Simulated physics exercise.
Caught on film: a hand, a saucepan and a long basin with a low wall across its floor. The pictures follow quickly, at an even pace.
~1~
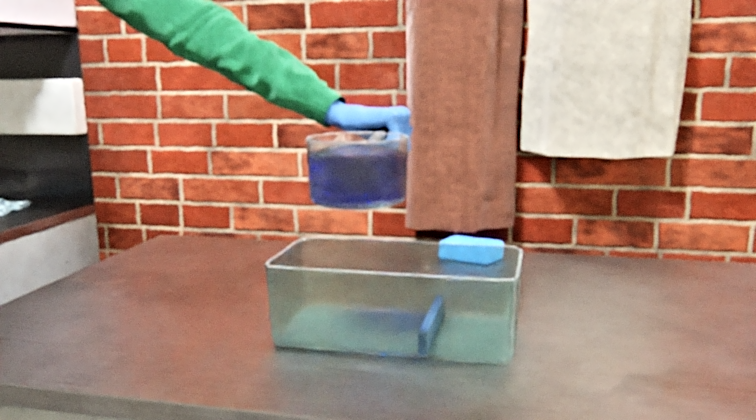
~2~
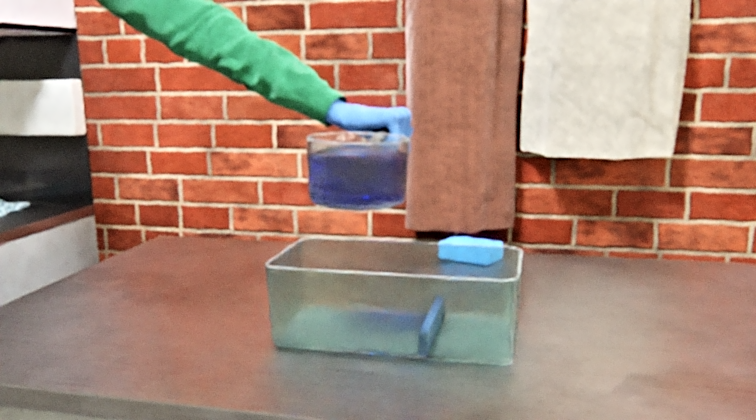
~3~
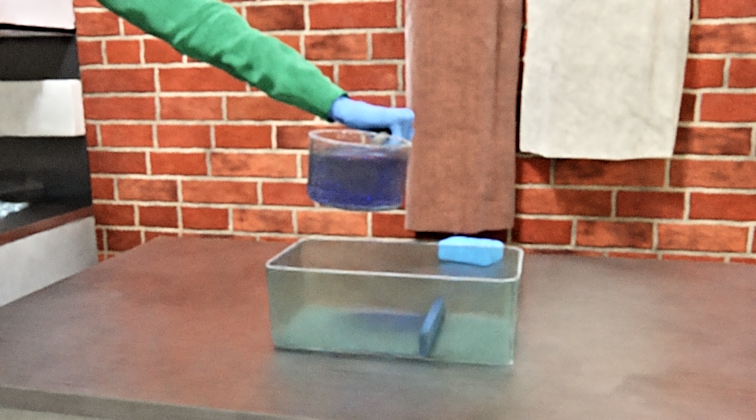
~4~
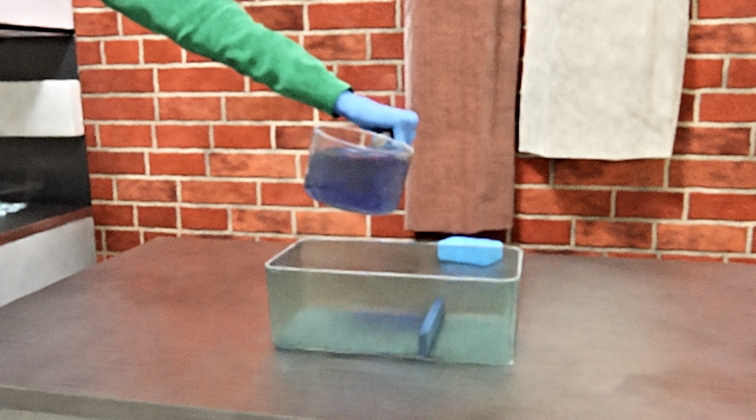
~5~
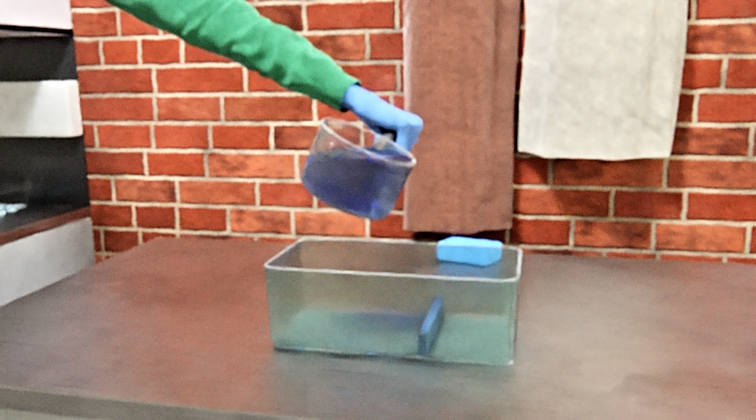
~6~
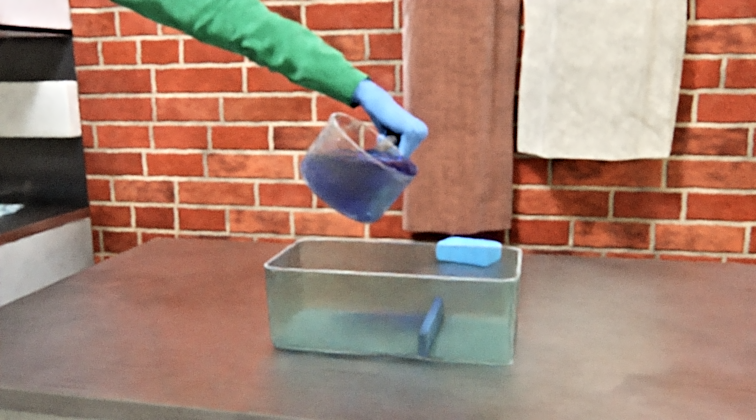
The clip opens with a blue-gloved hand and green-sleeved arm holding a clear vessel of dark blue liquid nearly level above a long basin with a low wall inside. The hand then tips the vessel steadily to the right, and the liquid shifts up to its lowered rim, the basin staying still.
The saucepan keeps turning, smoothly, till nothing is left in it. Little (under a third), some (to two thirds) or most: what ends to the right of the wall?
The share right of the wall is between a third and two thirds.
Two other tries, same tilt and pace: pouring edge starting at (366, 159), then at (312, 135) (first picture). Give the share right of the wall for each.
Near 20 % and 25 %.
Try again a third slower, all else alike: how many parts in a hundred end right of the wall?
Roughly 55 in a hundred.
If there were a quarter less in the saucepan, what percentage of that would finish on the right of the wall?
About 45 per cent.
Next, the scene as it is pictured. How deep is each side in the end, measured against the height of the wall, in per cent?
Some 50 per cent left and 70 right.
A moment on, the saucepan is tipped right over and 31 per cent is still to pour, 4 is left of the wall and 30 right of it.
Next, the saucepan is tipped right over and 6 per cent is still to pour, 25 is left of the wall and 55 right of it.
Then the saucepan is tipped right over and 1 per cent is still to pour, 39 is left of the wall and 54 right of it.
Later the saucepan is tipped right over and 0 per cent is still to pour, 50 is left of the wall and 46 right of it.
At rest 53 per cent lies left of the wall, 44 right of it and 4 outside.
